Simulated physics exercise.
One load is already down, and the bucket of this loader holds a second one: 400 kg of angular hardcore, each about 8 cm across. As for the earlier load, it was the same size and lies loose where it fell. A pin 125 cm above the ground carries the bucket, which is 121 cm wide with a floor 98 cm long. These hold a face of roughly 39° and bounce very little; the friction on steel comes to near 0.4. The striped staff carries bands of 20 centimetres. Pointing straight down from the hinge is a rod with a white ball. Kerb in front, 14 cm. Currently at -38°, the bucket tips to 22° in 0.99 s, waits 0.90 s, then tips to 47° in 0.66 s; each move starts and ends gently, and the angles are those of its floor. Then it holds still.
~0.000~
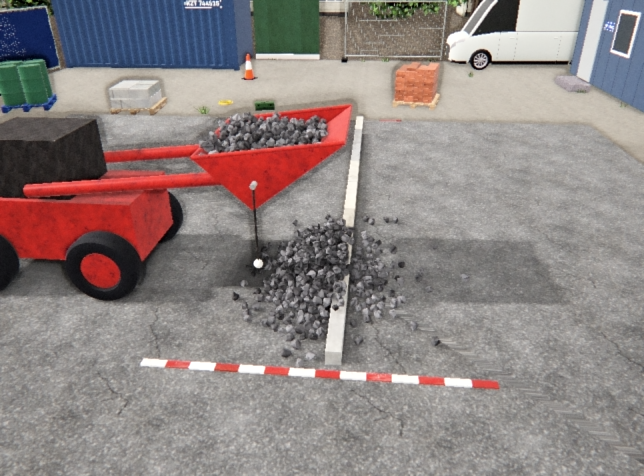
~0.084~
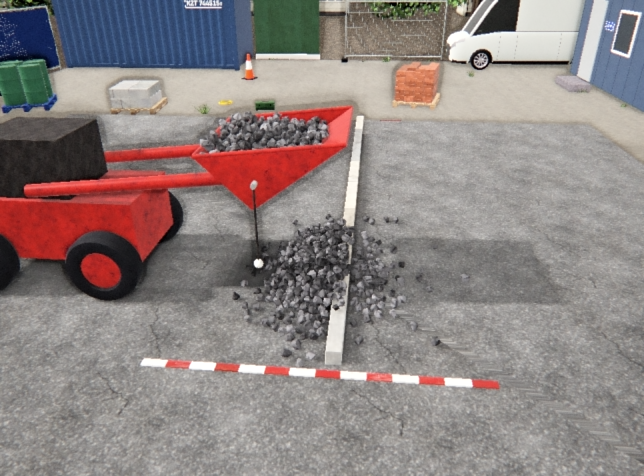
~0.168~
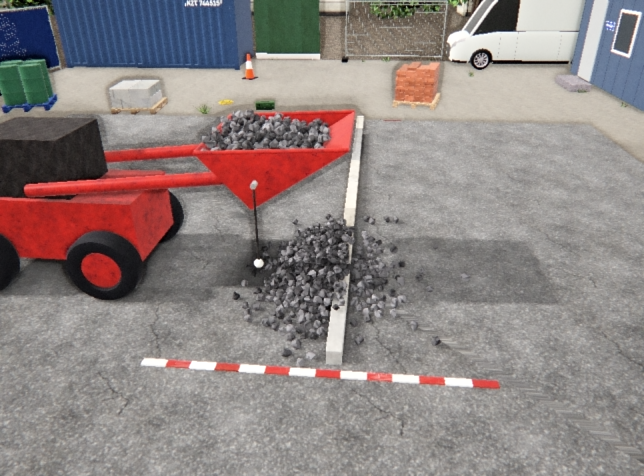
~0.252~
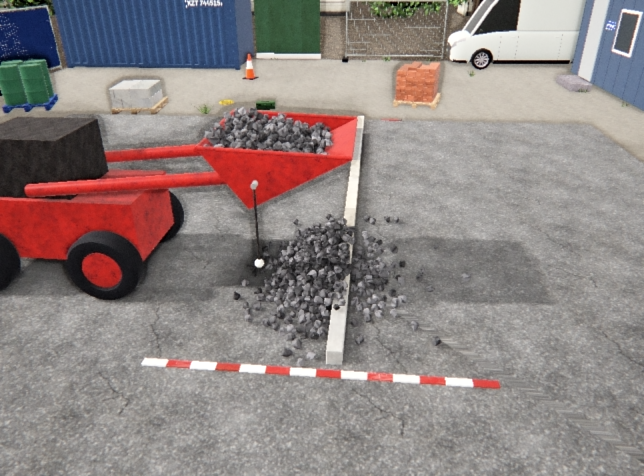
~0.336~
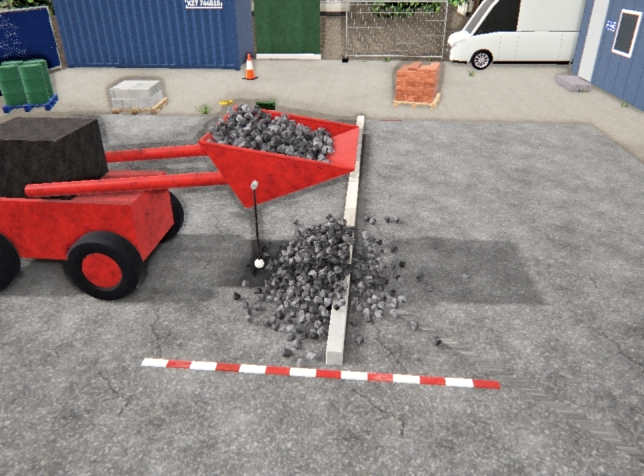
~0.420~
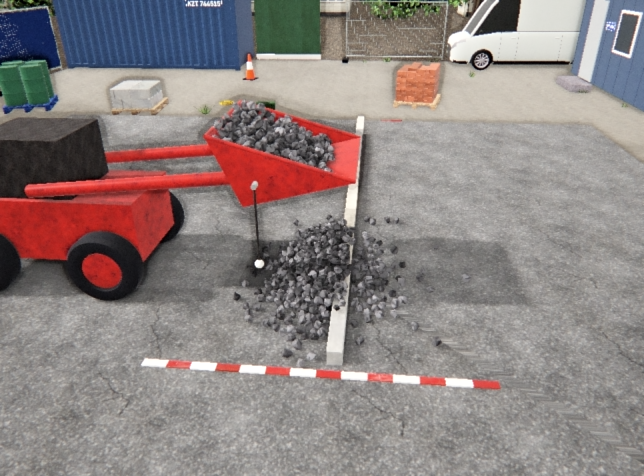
Red loader lowering the front edge of its raised bucket of grey stones beside a loose stone pile lying across a kerb.
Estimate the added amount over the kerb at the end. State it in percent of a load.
Roughly 70 per cent of a load.
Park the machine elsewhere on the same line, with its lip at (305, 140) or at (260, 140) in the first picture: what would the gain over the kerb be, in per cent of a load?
Roughly 40 and 5 percent, in that order.
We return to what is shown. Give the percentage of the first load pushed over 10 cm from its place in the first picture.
Roughly 0 % of them.
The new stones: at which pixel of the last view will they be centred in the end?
Middle: Approx. (364, 265) px.
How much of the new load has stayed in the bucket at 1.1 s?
That works out to about 100 %.
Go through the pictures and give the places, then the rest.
In the first frame, the bucket is at -38°, its lip at (345, 143); the top of the load is at (266, 120). The earlier load is highest near (327, 244), 34 cm above ground level, 86 % on this side of the kerb, 14 % over the kerb.
In the second frame, the bucket is at -37°, its lip at (346, 145); the top of the load is at (257, 119); the stones move at 0.1 m/s on average.
In the third frame, the bucket is at -33°, its lip at (349, 150); the top of the load is at (251, 118); the stones move at 0.2 m/s on average.
In the fourth frame, the bucket is at -28°, its lip at (352, 159); the top of the load is at (243, 115); the stones move at 0.3 m/s on average.
In the fifth frame, lip at (354, 170), floor tilted -22°, highest stones at (244, 112); the stones move at 0.4 m/s on average.
In the sixth frame, lip at (356, 182), floor tilted -15°, highest stones at (248, 109); the stones move at 0.4 m/s on average.
After 0.7 s the floor is at 12°; in per cent of one load, 100 in the bucket, 86 on this side of the kerb, 14 over the kerb; the foremost stones are at (429, 284).
After 1.1 s the floor is at 22°; in per cent of one load, 100 in the bucket, 86 on this side of the kerb, 14 over the kerb; the foremost stones are at (429, 284).
After 3.0 s the floor is at 47°; in per cent of one load, 2 in the bucket, 116 on this side of the kerb, 83 over the kerb; the foremost stones are at (451, 279).
After 5.7 s the floor is at 47°; in per cent of one load, 0 in the bucket, 116 on this side of the kerb, 83 over the kerb; the foremost stones are at (451, 279). Net gain over the kerb, 70.
